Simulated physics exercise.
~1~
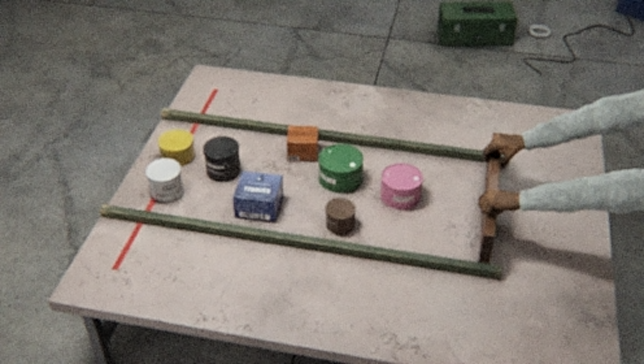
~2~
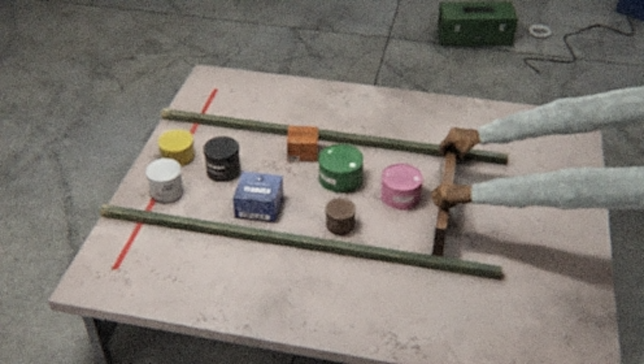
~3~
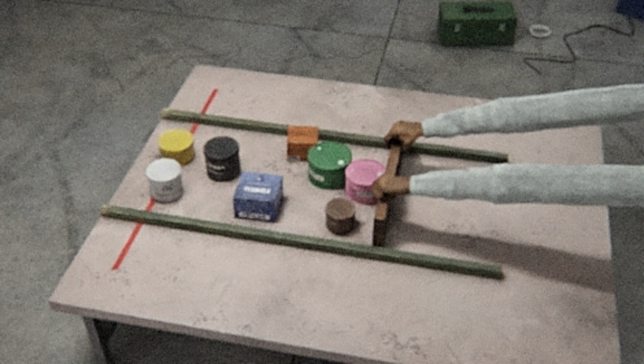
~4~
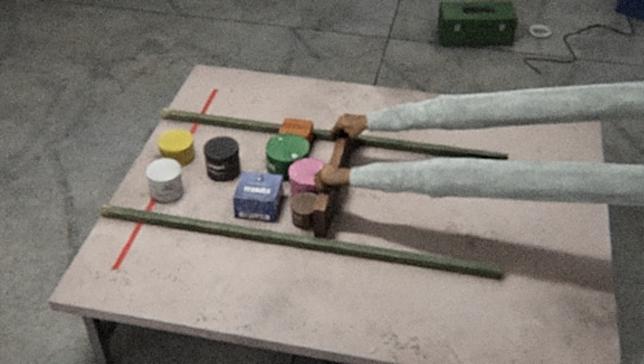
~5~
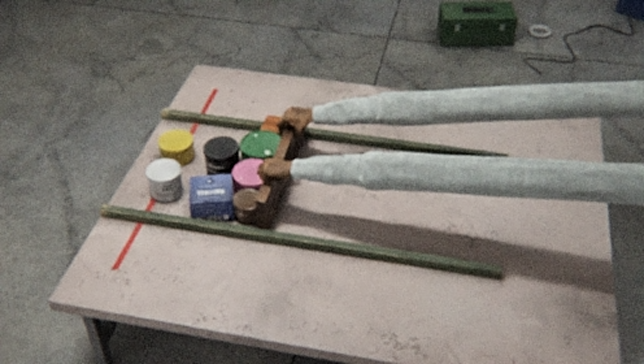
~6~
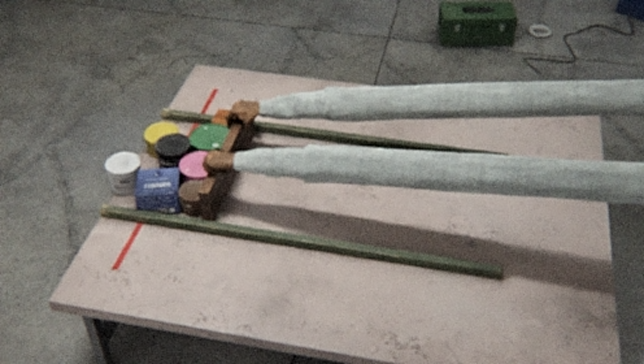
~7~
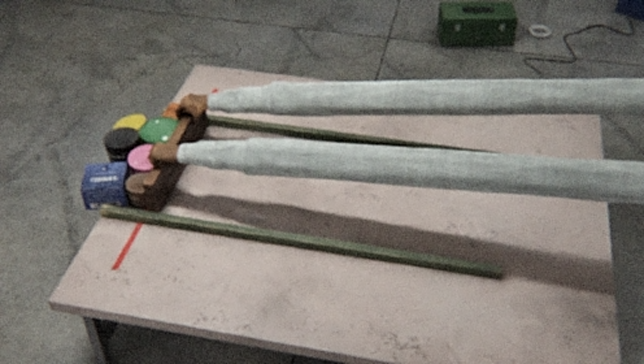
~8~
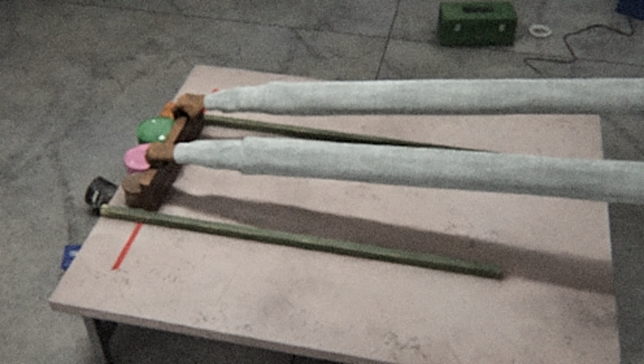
On a low platform, two hands push a plank left until four containers fall off.
